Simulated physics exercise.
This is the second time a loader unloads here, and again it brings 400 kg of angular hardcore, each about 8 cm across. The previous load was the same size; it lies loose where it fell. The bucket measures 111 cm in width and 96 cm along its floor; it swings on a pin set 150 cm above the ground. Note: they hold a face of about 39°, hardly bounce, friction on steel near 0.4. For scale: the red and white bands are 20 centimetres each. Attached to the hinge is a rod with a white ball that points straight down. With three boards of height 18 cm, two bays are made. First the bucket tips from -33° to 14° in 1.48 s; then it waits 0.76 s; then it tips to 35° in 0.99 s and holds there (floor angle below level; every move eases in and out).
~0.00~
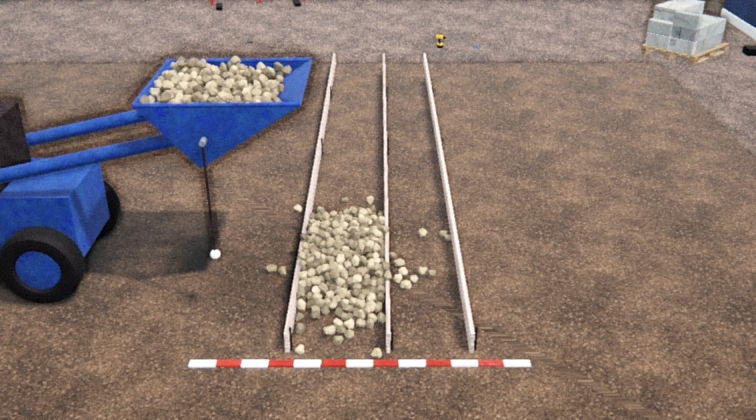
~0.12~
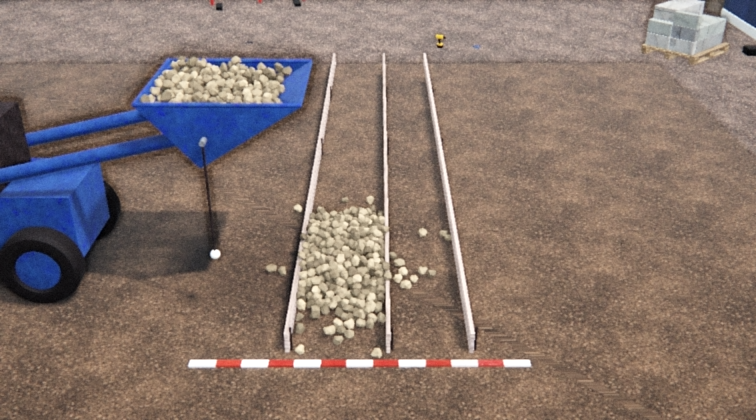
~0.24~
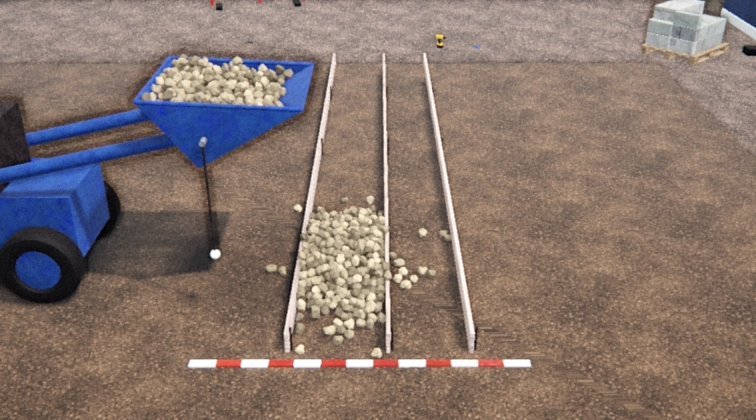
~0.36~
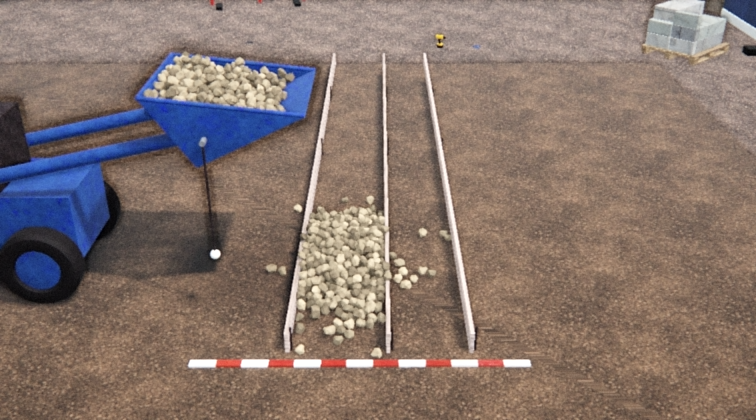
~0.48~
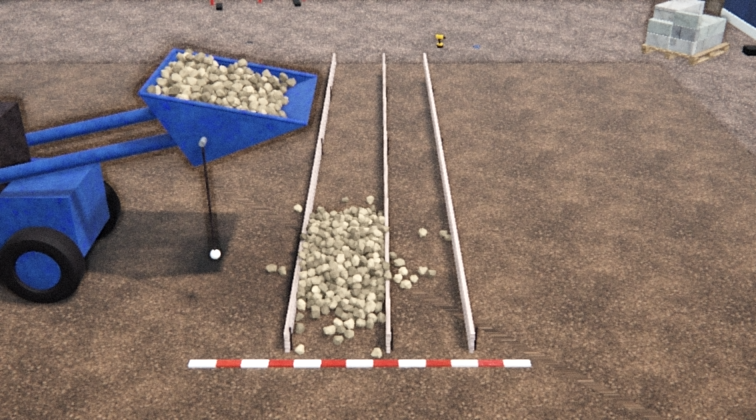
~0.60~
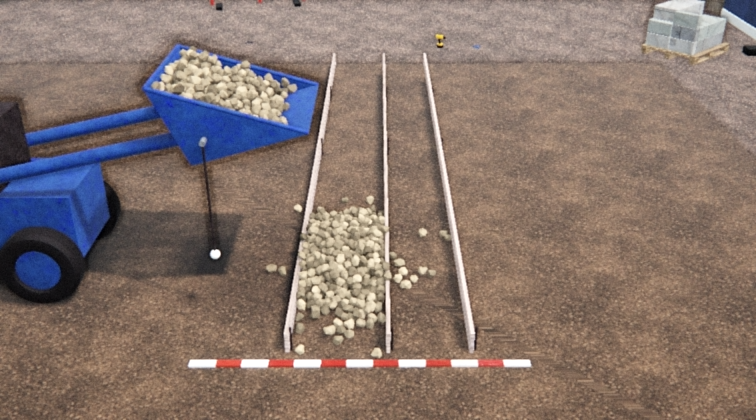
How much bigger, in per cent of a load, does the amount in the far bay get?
About 12 per cent bigger.
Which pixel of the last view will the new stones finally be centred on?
Middle: Approx. (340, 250) px.
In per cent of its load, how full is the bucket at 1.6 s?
About 100 per cent is held.
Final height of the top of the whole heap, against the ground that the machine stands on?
It reaches near 56 cm up from the ground.
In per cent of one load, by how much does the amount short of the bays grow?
Some 15 per cent.
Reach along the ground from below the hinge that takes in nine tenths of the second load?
Around 150 cm ahead of it.
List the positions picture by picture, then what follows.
In the first picture, the bucket is at -33°, its lip at (300, 104); the top of the load is at (199, 68). The earlier load is highest near (338, 235), 32 cm above ground level, 0 % short of the bays, 98 % in the near bay, 2 % in the far bay.
In the second picture, the bucket is at -32°, its lip at (301, 106); the top of the load is at (199, 68); the stones move at 0.1 m/s on average.
The third picture shows lip at (302, 110), floor tilted -30°, highest stones at (192, 66); the stones move at 0.1 m/s on average.
The fourth picture shows lip at (304, 116), floor tilted -26°, highest stones at (187, 63); the stones move at 0.1 m/s on average.
In the fifth picture, the bucket is at -21°, its lip at (307, 124); the top of the load is at (186, 61); the stones move at 0.2 m/s on average.
In the sixth picture, the bucket is at -16°, its lip at (308, 133); the top of the load is at (190, 59); the stones move at 0.2 m/s on average.
After 1.1 s the floor is at 7°; in per cent of one load, 100 in the bucket, 0 short of the bays, 98 in the near bay, 2 in the far bay; the foremost stones are at (424, 260).
After 1.6 s the floor is at 14°; in per cent of one load, 100 in the bucket, 0 short of the bays, 98 in the near bay, 2 in the far bay; the foremost stones are at (424, 260).
After 3.7 s the floor is at 35°; in per cent of one load, 16 in the bucket, 9 short of the bays, 172 in the near bay, 3 in the far bay; the foremost stones are at (426, 258).
After 6.4 s the floor is at 35°; in per cent of one load, 0 in the bucket, 16 short of the bays, 171 in the near bay, 14 in the far bay; the foremost stones are at (454, 280). Net gain in the far bay, 12.
